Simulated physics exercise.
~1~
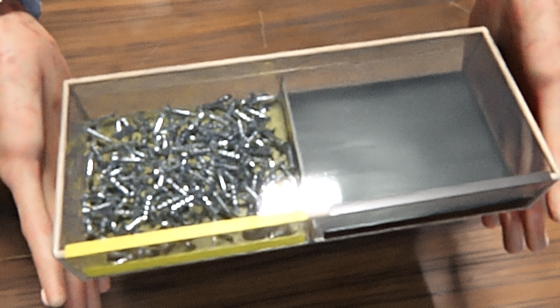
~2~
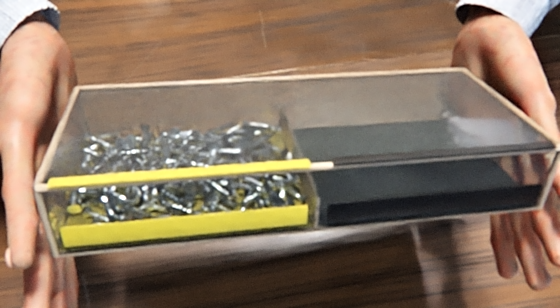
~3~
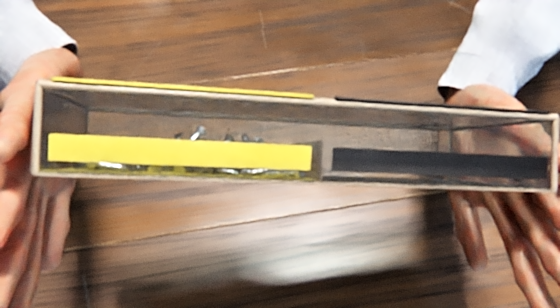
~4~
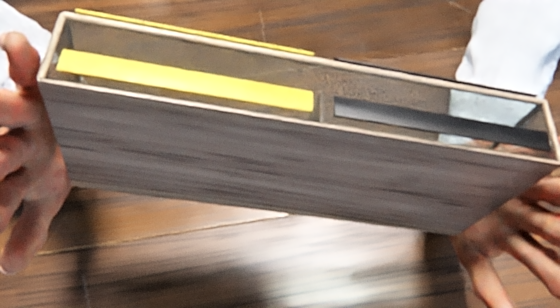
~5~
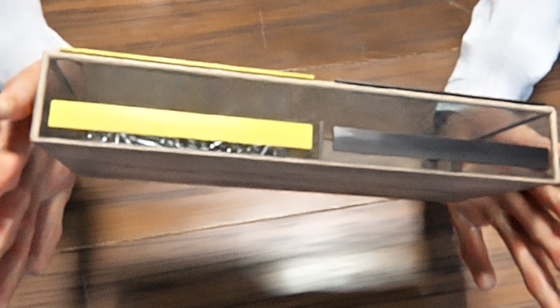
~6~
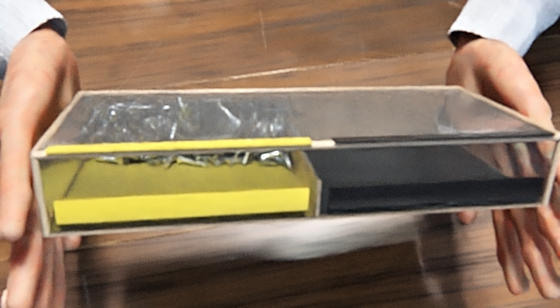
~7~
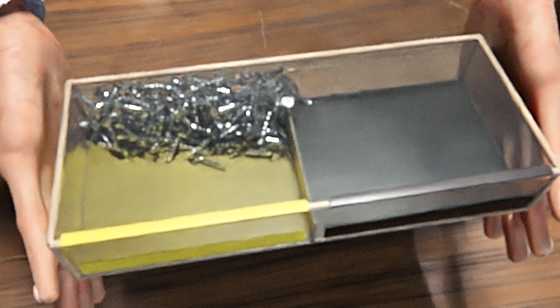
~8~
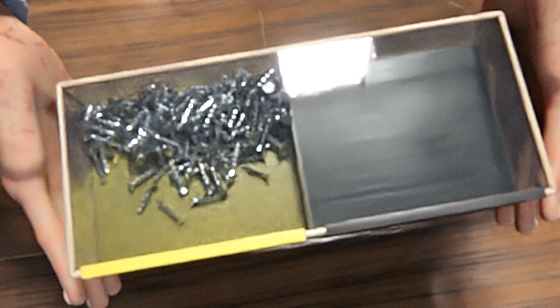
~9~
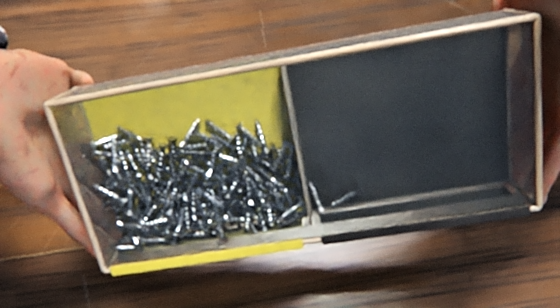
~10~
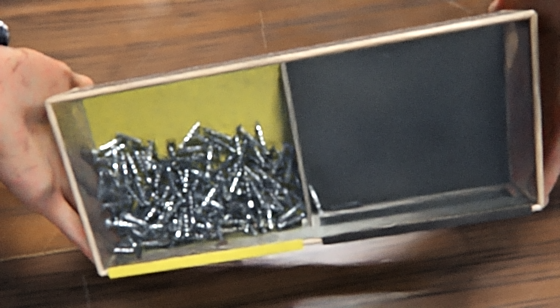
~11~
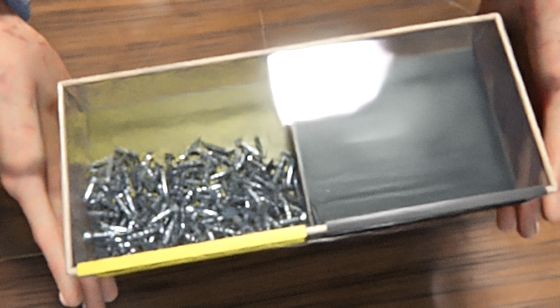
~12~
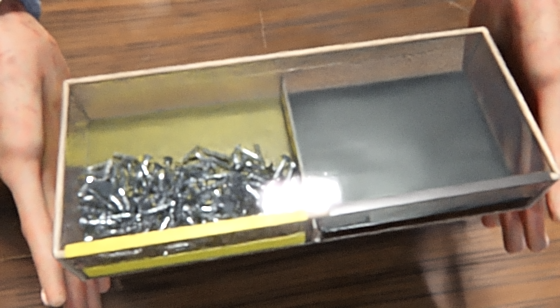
Above a wooden surface, two hands hold a clear-lidded box with steel screws in its yellow compartment, tilting it until its underside shows, then back and the opposite way; the screws slide within their side, and the box ends level, the black compartment empty.
